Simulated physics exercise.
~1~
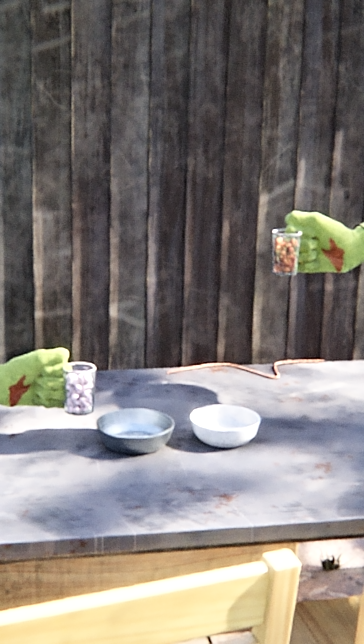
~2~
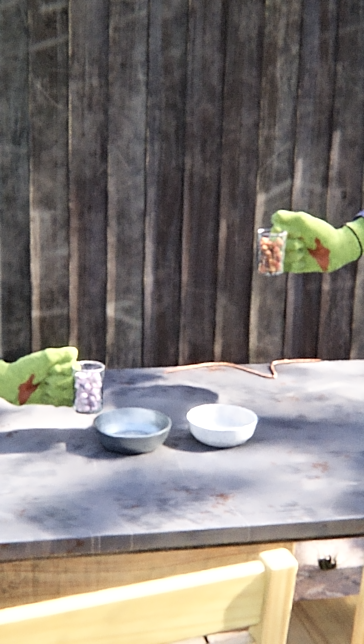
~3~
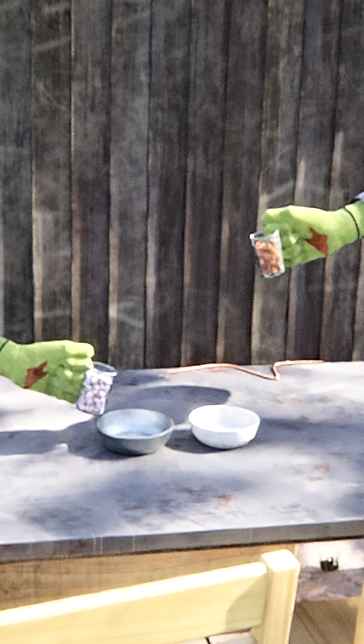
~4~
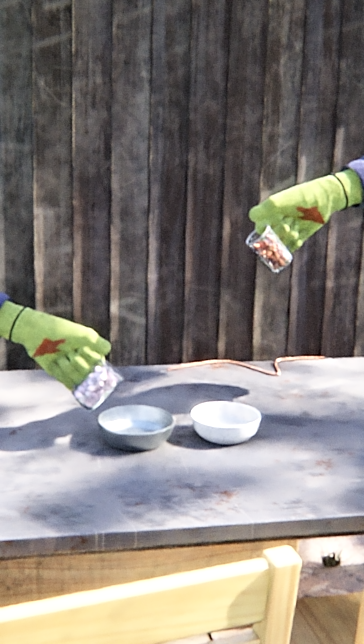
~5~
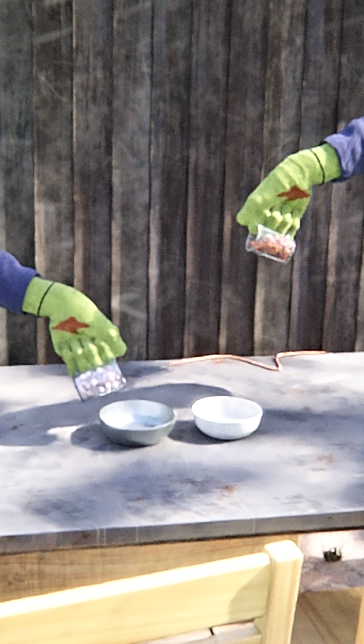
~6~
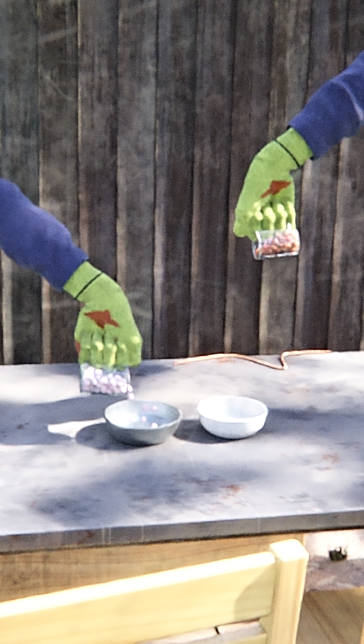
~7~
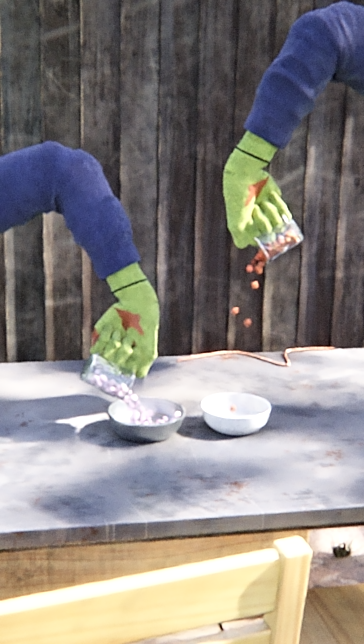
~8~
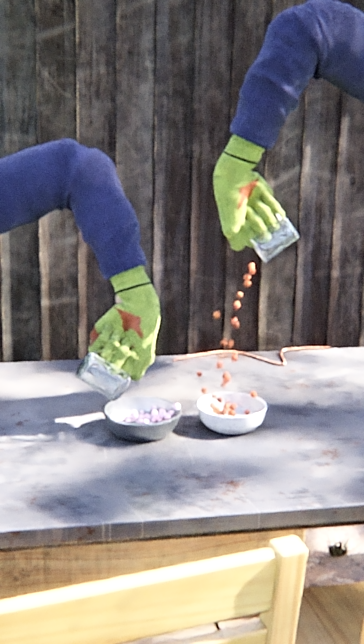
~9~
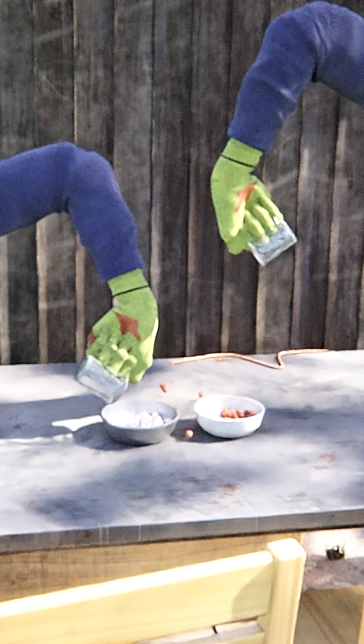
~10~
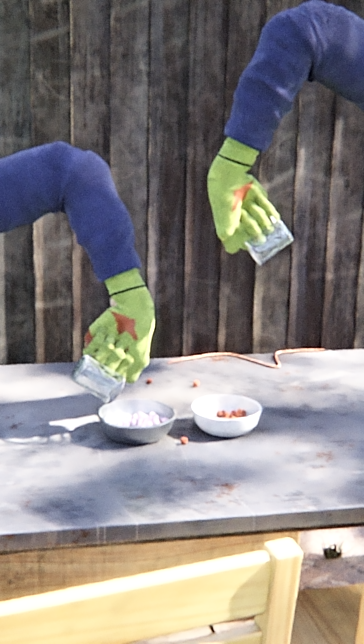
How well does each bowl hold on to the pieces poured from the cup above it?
The left bowl keeps all of its pale pieces, while the right bowl catches most of its orange-brown ones but a few end up on the table.
